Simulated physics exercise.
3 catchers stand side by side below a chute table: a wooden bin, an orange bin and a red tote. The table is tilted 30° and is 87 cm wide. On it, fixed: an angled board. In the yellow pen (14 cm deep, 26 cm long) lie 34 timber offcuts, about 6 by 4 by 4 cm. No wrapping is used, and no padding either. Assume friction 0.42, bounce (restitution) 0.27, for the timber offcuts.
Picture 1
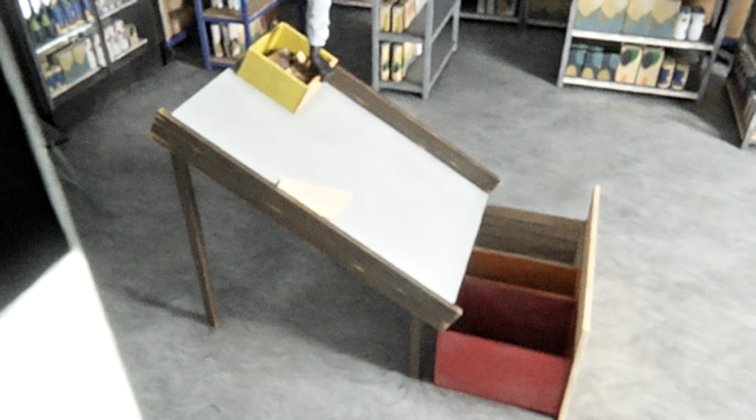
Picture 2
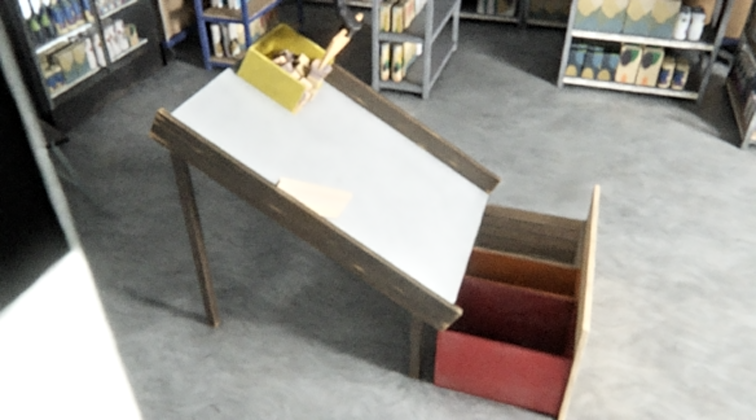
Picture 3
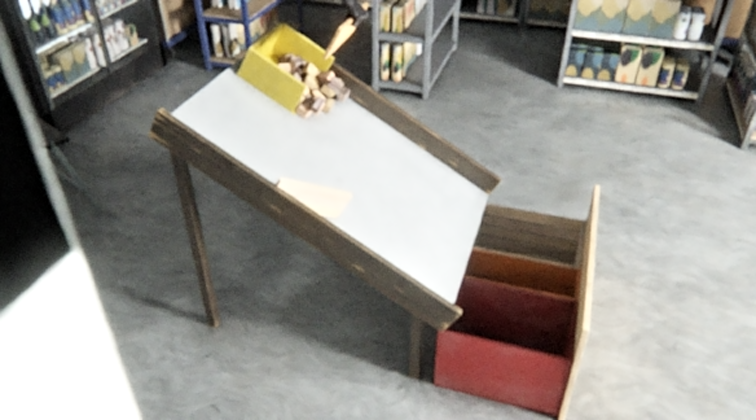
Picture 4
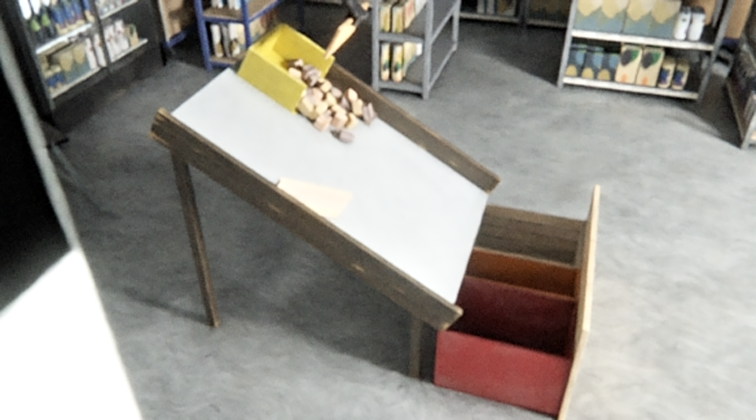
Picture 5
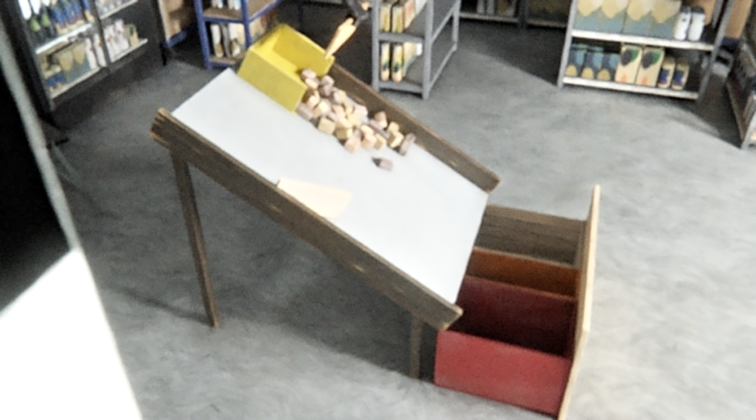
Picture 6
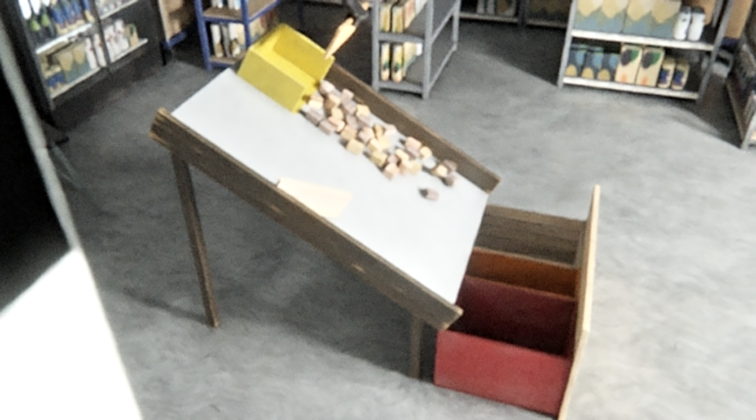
The video shows an arm raising a thin panel at a yellow pen atop a sloping table, above wooden, orange and red bins. Small wooden blocks pour out and slide down the board's right side in a lengthening trail.
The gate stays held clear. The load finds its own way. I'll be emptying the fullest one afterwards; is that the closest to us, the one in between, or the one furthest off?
Most likely the most distant one gets the most.
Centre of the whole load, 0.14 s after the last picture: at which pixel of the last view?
Load centre: About (403, 159).
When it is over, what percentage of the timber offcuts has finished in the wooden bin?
Somewhere close to 100 per cent, I reckon.
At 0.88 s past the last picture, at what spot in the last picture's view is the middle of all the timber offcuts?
Estimated centre in the last picture: (543, 285).
Then, 0.14 s after the last picture, 33 on the slope and 1 in the air.
Then, 0.32 s after the last picture, 6 in the wooden bin, 22 on the slope and 6 in the air.
Then, 0.56 s after the last picture, 21 in the wooden bin, 10 on the slope and 3 in the air.
Outcome (0.88 s after the last picture), 34 in the wooden bin.
